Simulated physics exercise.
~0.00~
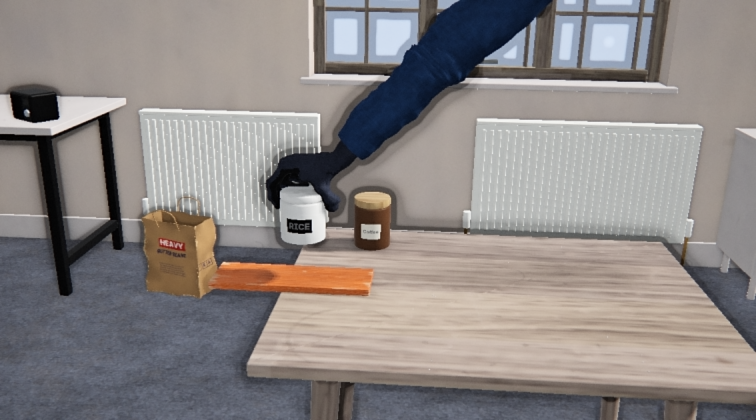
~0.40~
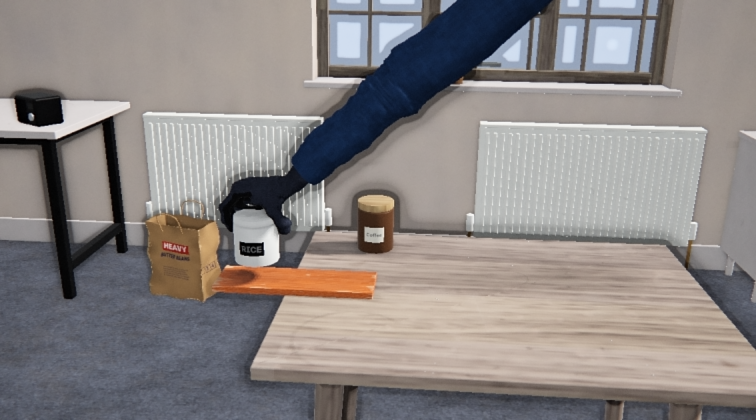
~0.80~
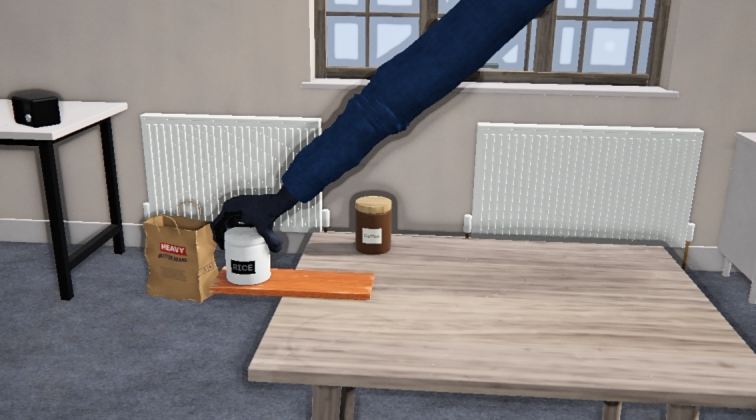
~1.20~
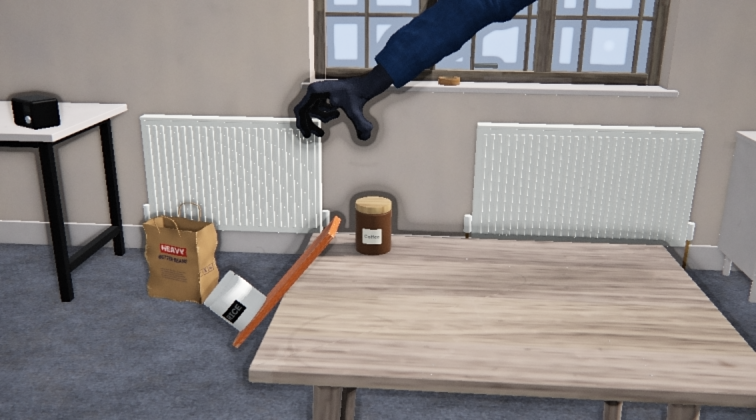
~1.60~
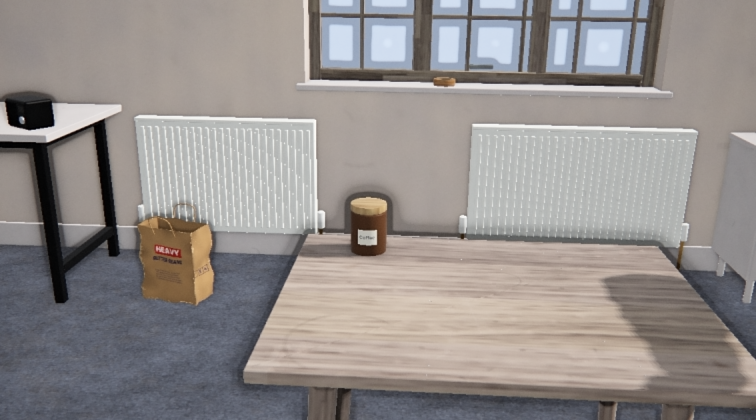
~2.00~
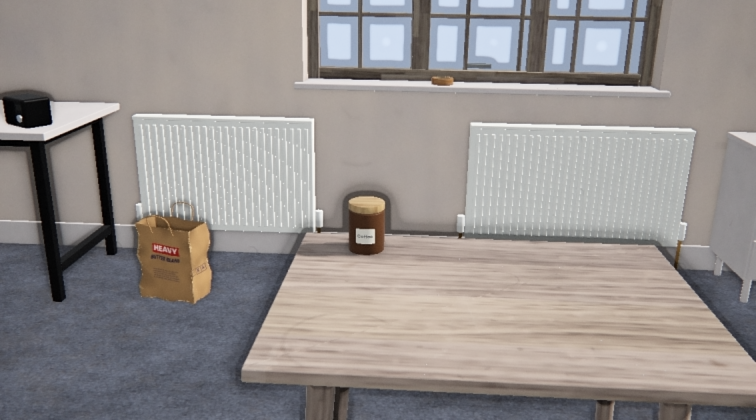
A gloved hand sets a white jar on an overhanging orange plank, and both fall.
